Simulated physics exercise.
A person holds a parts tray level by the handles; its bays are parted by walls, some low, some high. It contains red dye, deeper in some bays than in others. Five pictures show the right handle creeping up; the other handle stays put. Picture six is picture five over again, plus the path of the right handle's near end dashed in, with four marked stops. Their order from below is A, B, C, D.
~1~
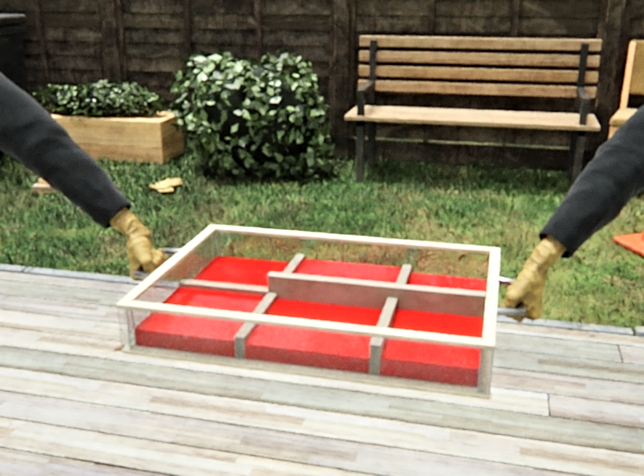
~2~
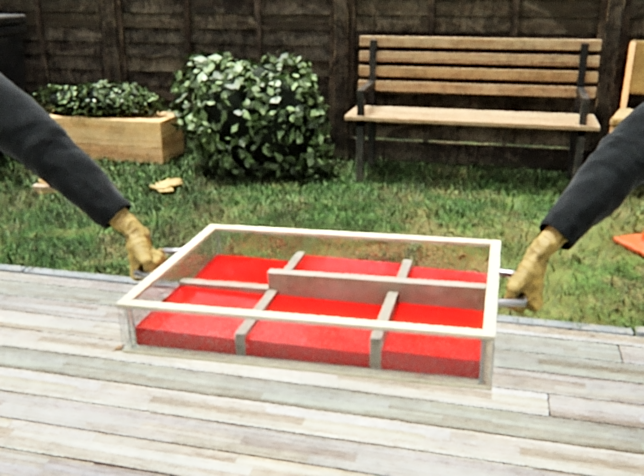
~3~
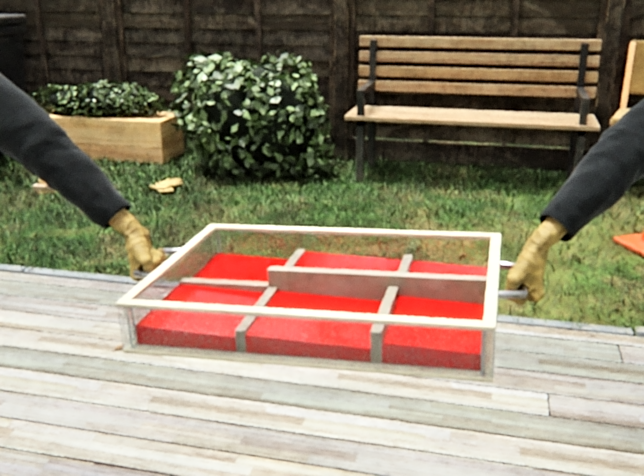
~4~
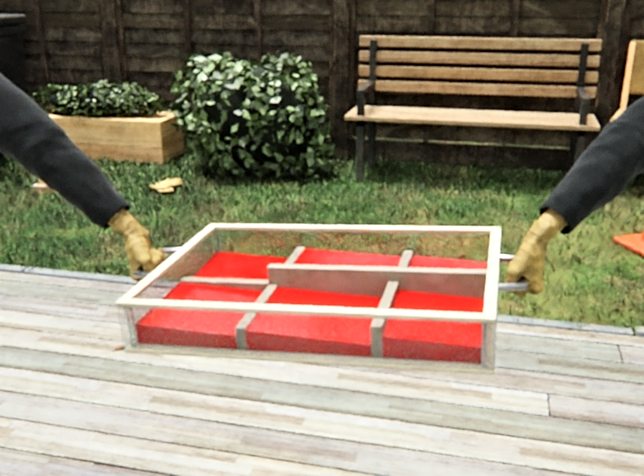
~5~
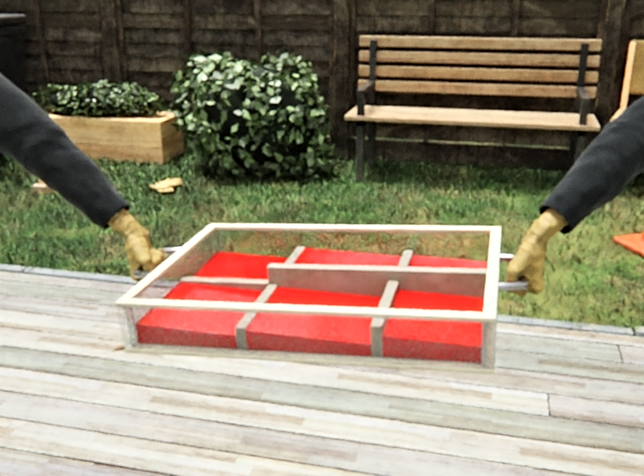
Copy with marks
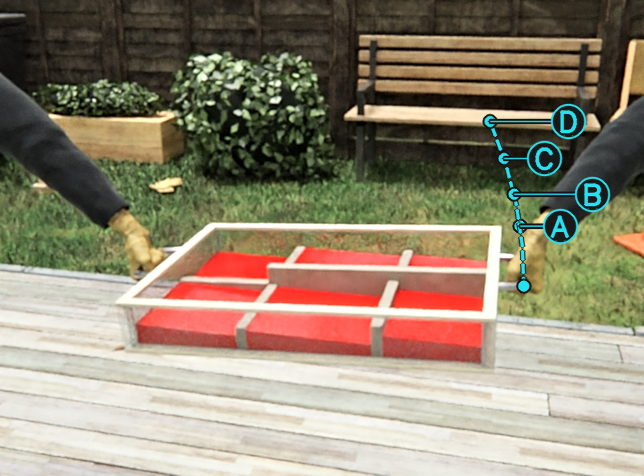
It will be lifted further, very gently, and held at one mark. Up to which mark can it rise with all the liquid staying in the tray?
Use stop B.
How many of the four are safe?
Two of them.
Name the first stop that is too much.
C it is.
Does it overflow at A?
No.
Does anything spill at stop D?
Yes, it does.
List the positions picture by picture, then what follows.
In the first picture, the tray is level; deepest in the front right bay, at (433, 335), shallowest in the back left; right handle at (521, 298).
In the second picture, tipped about 1° down to the left; no wall is crossed; right handle at (522, 289).
In the third picture, tipped about 3° down to the left; no wall is crossed; right handle at (523, 280).
In the fourth picture, tipped about 4° down to the left; no wall is crossed; right handle at (523, 273).
In the fifth picture, tipped about 4° down to the left; deepest in the front right bay, at (435, 315), shallowest in the back left; right handle at (523, 272).
In cyan, A at (520, 226); B at (514, 194); C at (504, 158); D at (490, 121).
Choosing A, nothing spills; the back left bay holds the most.
Choosing B, nothing spills; the front left bay holds the most.
Choosing C, about 9 % goes over the rim.
Choosing D, about 27 % goes over the rim.
